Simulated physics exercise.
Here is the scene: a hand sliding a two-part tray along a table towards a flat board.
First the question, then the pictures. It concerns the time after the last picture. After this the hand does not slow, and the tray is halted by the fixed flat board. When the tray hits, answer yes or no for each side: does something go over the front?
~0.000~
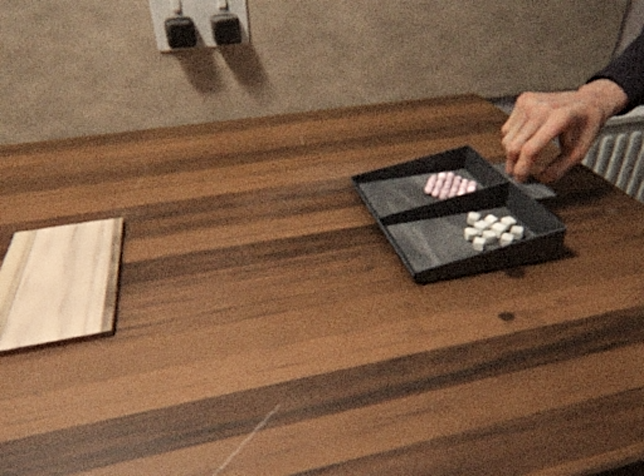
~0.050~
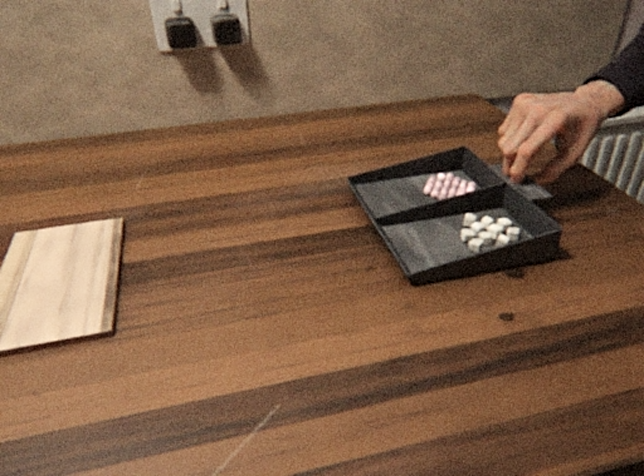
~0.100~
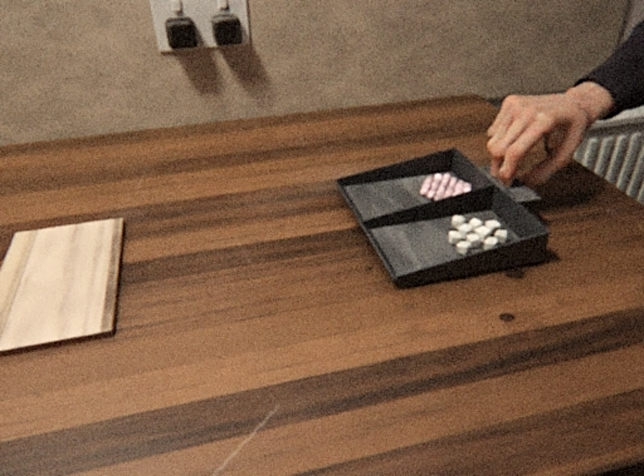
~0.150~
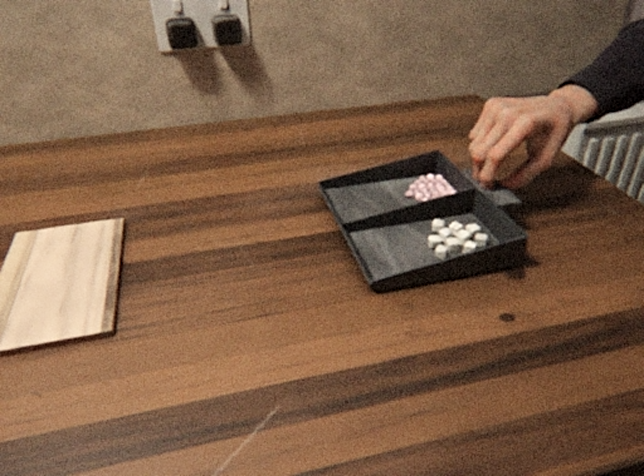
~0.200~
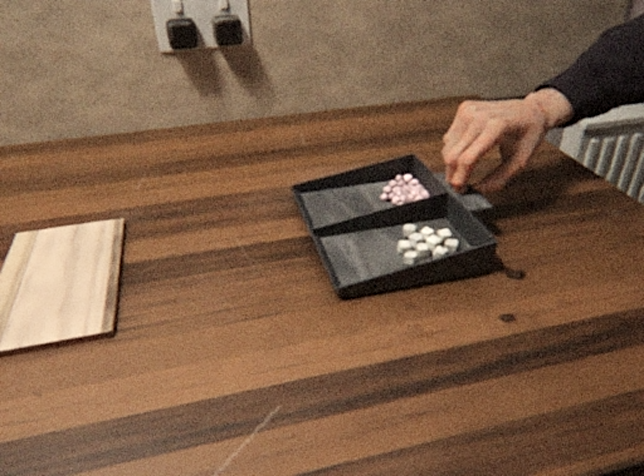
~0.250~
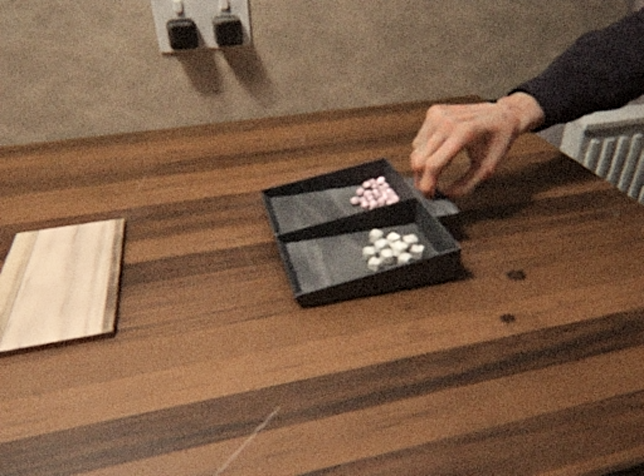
Near handful: No, it stays. Far handful: Yes, some goes over.
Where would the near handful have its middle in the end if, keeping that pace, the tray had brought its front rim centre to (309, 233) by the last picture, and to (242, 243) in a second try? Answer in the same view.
Lab note: Final centre roughly (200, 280) at the first pace, roughly (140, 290) at the second.
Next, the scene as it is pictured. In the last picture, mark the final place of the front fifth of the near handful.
I'd place it close to (135, 300).
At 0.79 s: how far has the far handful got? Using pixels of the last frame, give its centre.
Its middle is roughly at (131, 231) in the last frame.
By 0.36 s, tray still sliding, front rim near (204, 249); near handful all inside; far handful all inside.
By 0.58 s, tray stopped at the flat board; near handful all inside, moved towards the front rim; far handful all inside, moved towards the front rim.
By 0.79 s, tray stopped at the flat board; near handful all inside, moved towards the front rim; far handful roughly a quarter out of the tray.
When it is over (1.6 s), tray stopped at the flat board; near handful all inside, moved towards the front rim; far handful roughly a quarter out of the tray.
